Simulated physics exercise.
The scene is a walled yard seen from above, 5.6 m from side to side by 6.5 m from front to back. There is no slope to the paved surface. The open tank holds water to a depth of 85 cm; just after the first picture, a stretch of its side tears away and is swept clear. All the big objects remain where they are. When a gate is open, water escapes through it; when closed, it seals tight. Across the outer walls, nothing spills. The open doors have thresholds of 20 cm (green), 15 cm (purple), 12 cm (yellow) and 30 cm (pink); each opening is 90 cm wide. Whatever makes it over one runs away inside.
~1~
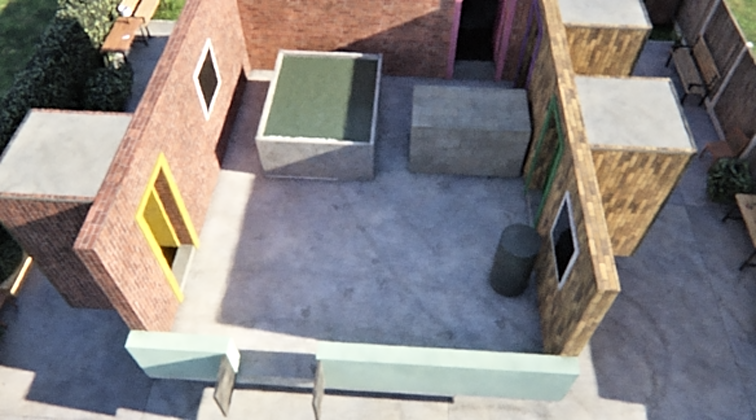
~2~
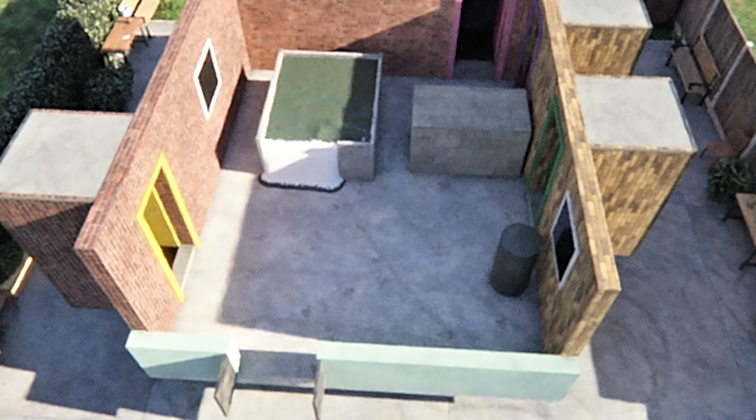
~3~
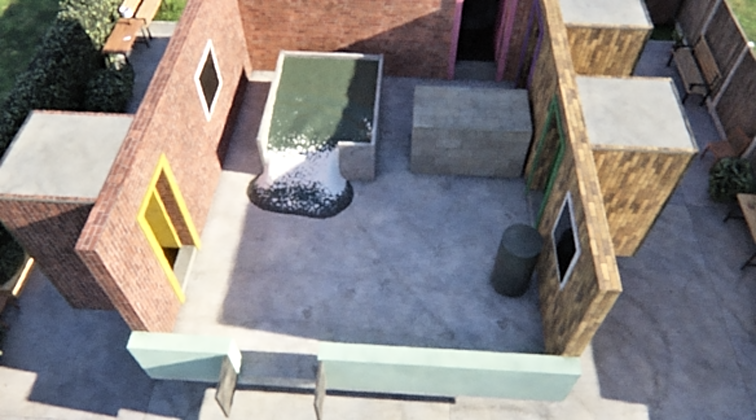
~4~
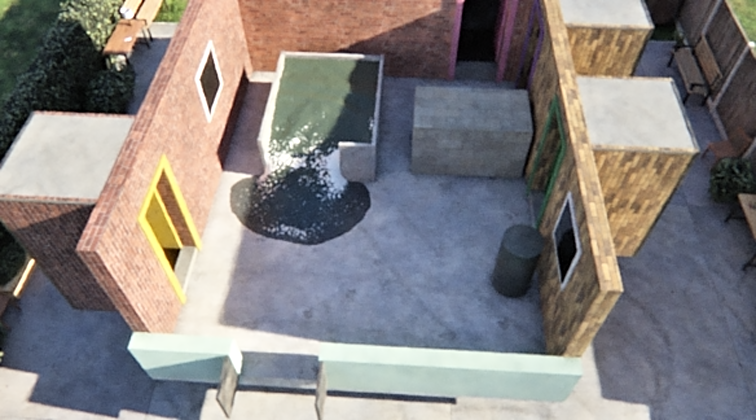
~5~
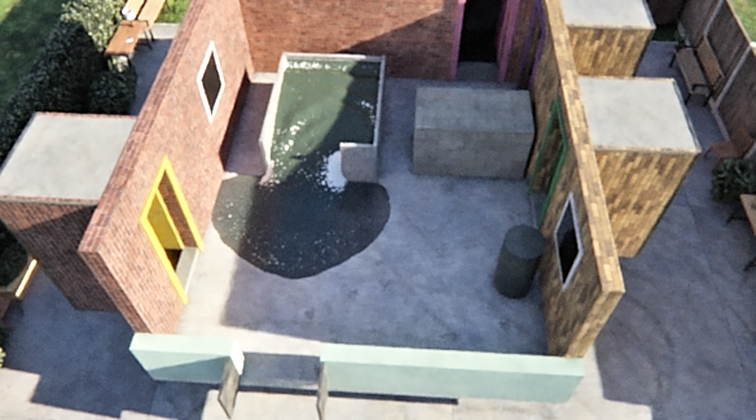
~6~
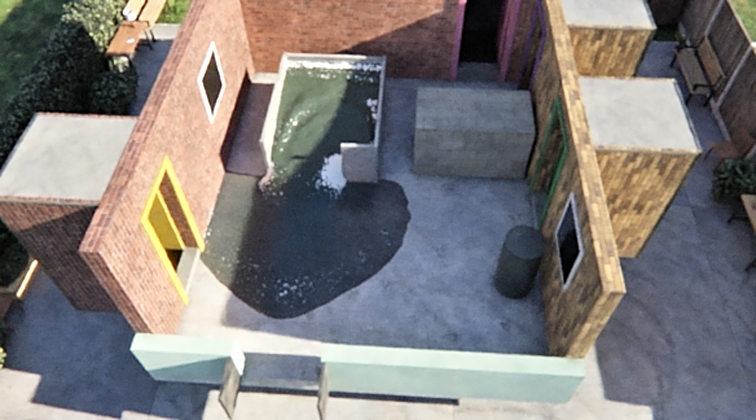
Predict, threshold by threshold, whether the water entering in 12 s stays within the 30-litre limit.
The green door falls short of the limit; the purple door falls short of the limit; the yellow door surpasses the limit; the pink door falls short of the limit.
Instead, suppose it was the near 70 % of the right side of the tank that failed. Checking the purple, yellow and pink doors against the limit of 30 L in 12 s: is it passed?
Result: Purple limit passed, yellow limit not passed, pink limit not passed.
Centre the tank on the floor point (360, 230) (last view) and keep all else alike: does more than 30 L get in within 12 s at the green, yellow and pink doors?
Lab note: Green door limit not exceeded; yellow door limit not exceeded; pink door limit not exceeded.
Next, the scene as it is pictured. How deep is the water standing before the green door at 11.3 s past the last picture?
I'd put it at around 10.0 cm deep.
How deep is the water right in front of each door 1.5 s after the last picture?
Centimetres: Green 0 / purple 0 / yellow 21 / pink 0.
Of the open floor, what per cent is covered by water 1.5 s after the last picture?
About 45 per cent.
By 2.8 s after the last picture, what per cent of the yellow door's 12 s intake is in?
Some 50 in a hundred.
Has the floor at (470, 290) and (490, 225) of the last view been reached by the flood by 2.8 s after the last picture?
I'd call them drenched and then spared.
Then, 0.7 s after the last picture water covers 40 % of the floor and is deepest (56 cm) near (182, 357); green door not reached, purple door not reached, yellow door 22 cm at the sill, 0 L in, pink door not reached.
Then, 1.5 s after the last picture water covers 45 % of the floor and is deepest (53 cm) near (174, 345); green door not reached, purple door not reached, yellow door 21 cm at the sill, 29 L in, pink door not reached.
Then, 2.8 s after the last picture water covers 50 % of the floor and is deepest (31 cm) near (218, 359); green door not reached, purple door not reached, yellow door 21 cm at the sill, 65 L in, pink door not reached.
Then, 6.3 s after the last picture water covers 80 % of the floor and is deepest (20 cm) near (527, 378); green door 10 cm at the sill, 0 L in, purple door 1 cm at the sill, 0 L in, yellow door 12 cm at the sill, 129 L in, pink door 3 cm at the sill, 0 L in.
Then, 11.3 s after the last picture water covers 95 % of the floor and is deepest (12 cm) near (170, 356); green door 10 cm at the sill, 0 L in, purple door 3 cm at the sill, 0 L in, yellow door 10 cm at the sill, 130 L in, pink door 6 cm at the sill, 0 L in.
